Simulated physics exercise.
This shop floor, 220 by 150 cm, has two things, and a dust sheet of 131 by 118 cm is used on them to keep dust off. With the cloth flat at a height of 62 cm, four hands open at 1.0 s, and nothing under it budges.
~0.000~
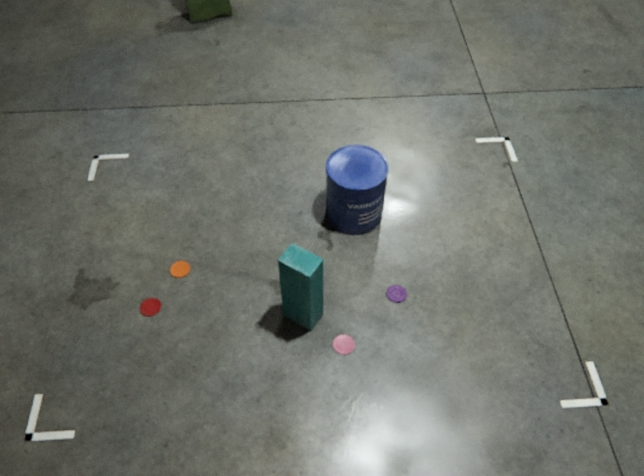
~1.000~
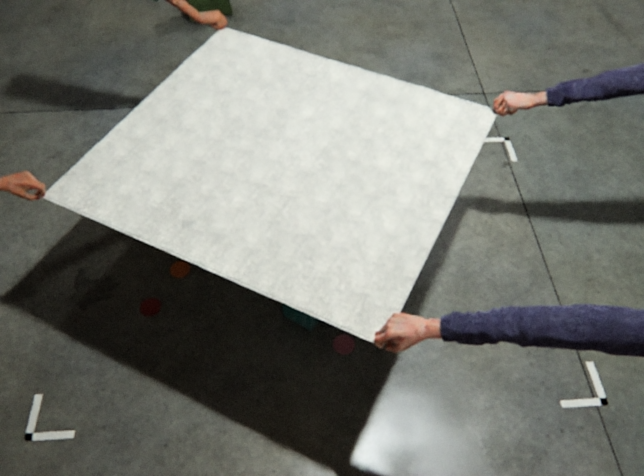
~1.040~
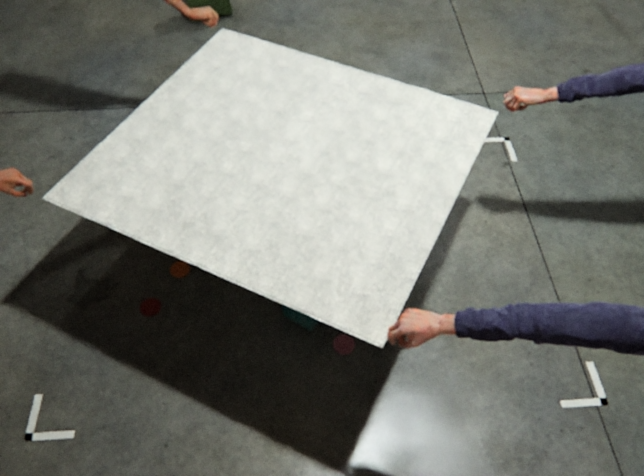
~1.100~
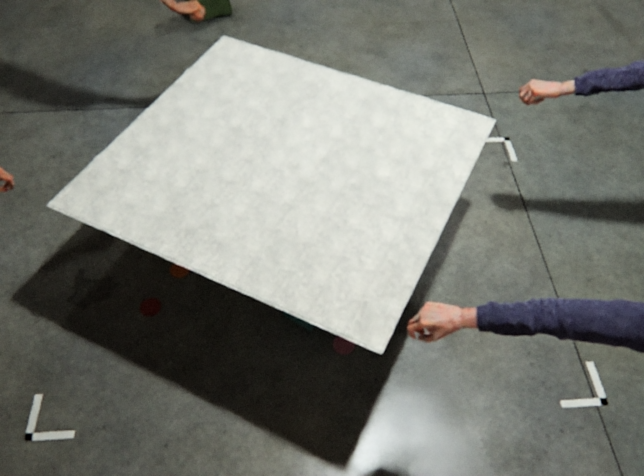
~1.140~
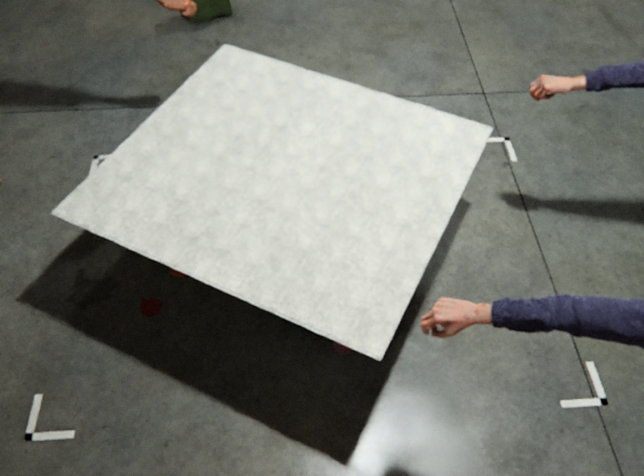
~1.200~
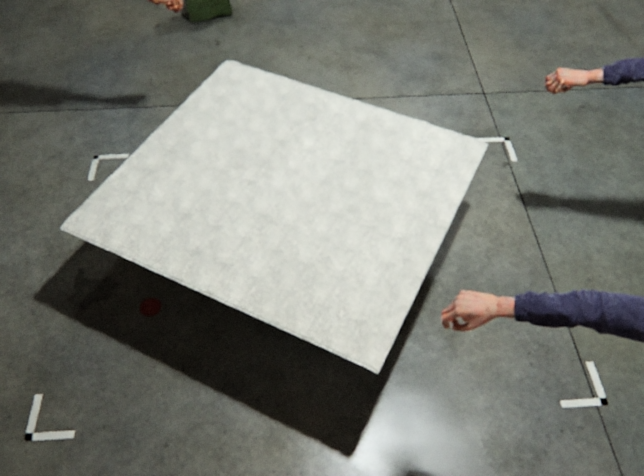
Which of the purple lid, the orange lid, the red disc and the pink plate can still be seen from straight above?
The purple lid remains in the open, the orange lid vanishes under it, the red disc ends under the cloth, the pink plate remains in the open.
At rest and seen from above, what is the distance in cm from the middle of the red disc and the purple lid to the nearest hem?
6 cm and 18 cm, roughly.
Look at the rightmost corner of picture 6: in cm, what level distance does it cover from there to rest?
28 cm.
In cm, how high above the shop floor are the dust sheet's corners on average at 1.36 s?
Some 12 cm up.
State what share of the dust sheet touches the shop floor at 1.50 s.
I'd put it near 20 in a hundred.
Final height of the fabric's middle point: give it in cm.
Around 26 cm up.
By 1.4 s, 0 % of it is down, spanning 161 by 154 cm, above red disc, pink plate, orange lid, purple lid.
By 1.5 s, 20 % of it is down, spanning 133 by 134 cm, above red disc, orange lid.
By 1.7 s, 20 % of it is down, spanning 135 by 135 cm, above red disc, orange lid.
By 1.8 s, 25 % of it is down, spanning 136 by 136 cm, above red disc, orange lid.
By 3.3 s, 25 % of it is down, spanning 128 by 135 cm, above red disc, orange lid.
